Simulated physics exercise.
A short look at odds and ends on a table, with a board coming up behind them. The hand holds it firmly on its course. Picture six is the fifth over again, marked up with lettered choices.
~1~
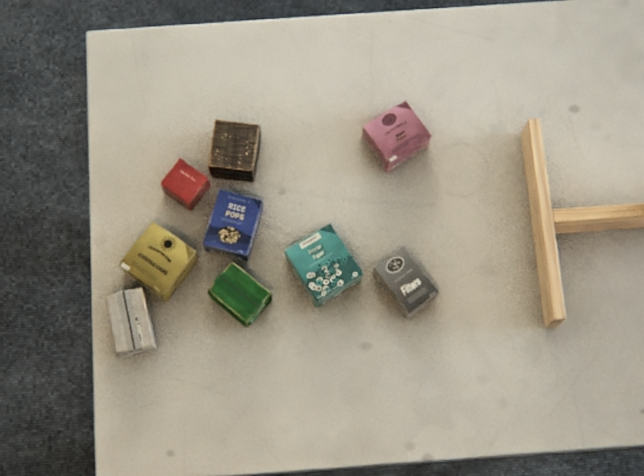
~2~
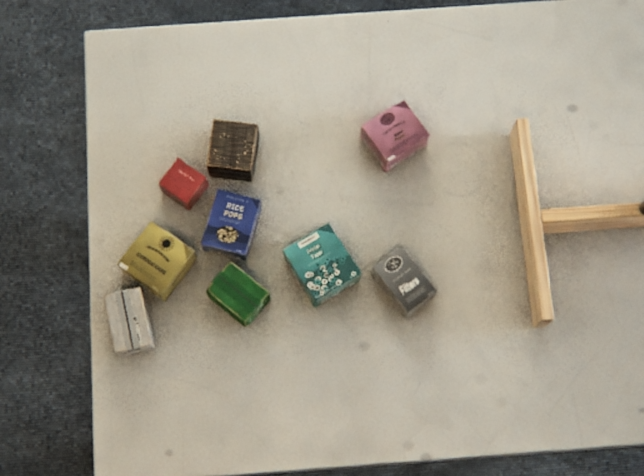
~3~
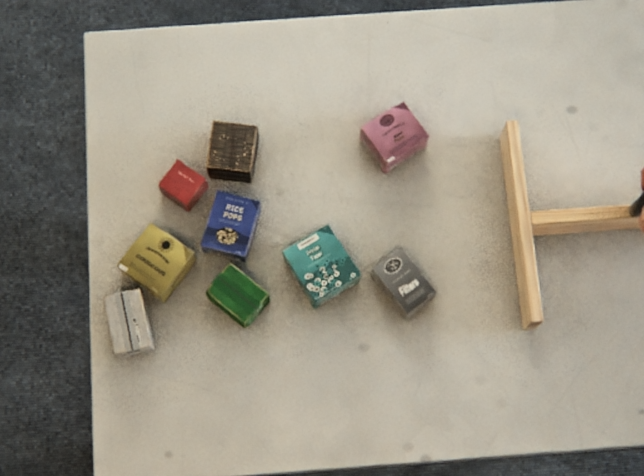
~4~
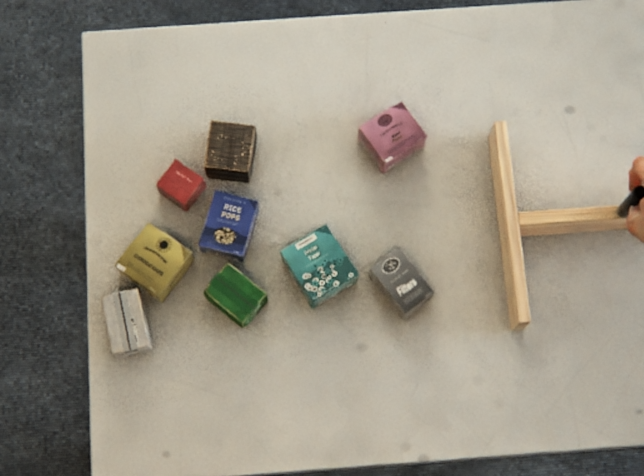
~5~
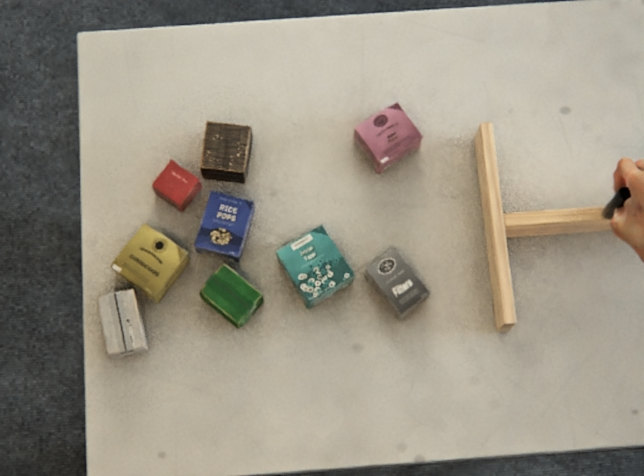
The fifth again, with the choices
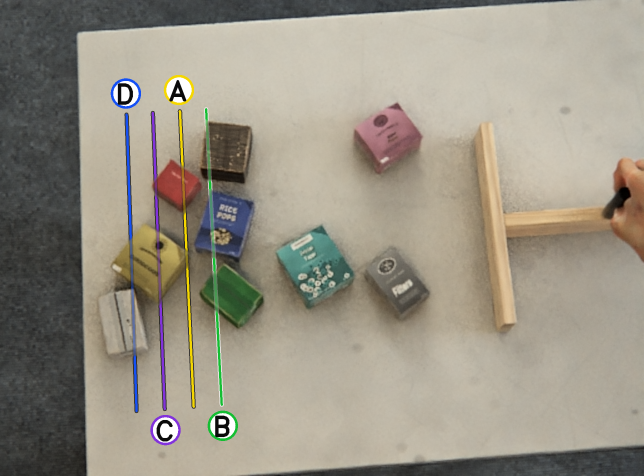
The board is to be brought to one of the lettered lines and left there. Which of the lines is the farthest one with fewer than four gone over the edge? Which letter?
C is the last line within the limit.
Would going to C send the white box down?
Yes.
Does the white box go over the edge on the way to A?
Yes.
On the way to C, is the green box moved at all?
By then, yes.
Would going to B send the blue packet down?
No.
On the copy, A at (187, 254); B at (214, 252); C at (159, 256); D at (131, 258).
On C. First, board (377, 229); pink packet (334, 126); grey box (354, 276).
Then, board (255, 237); yellow box (119, 260); red packet (143, 161).
Finally, board (159, 244); yellow box over the edge; white box over the edge; two fallen.
By contrast, A is within the limit but short; B is within the limit but short; D drops five.
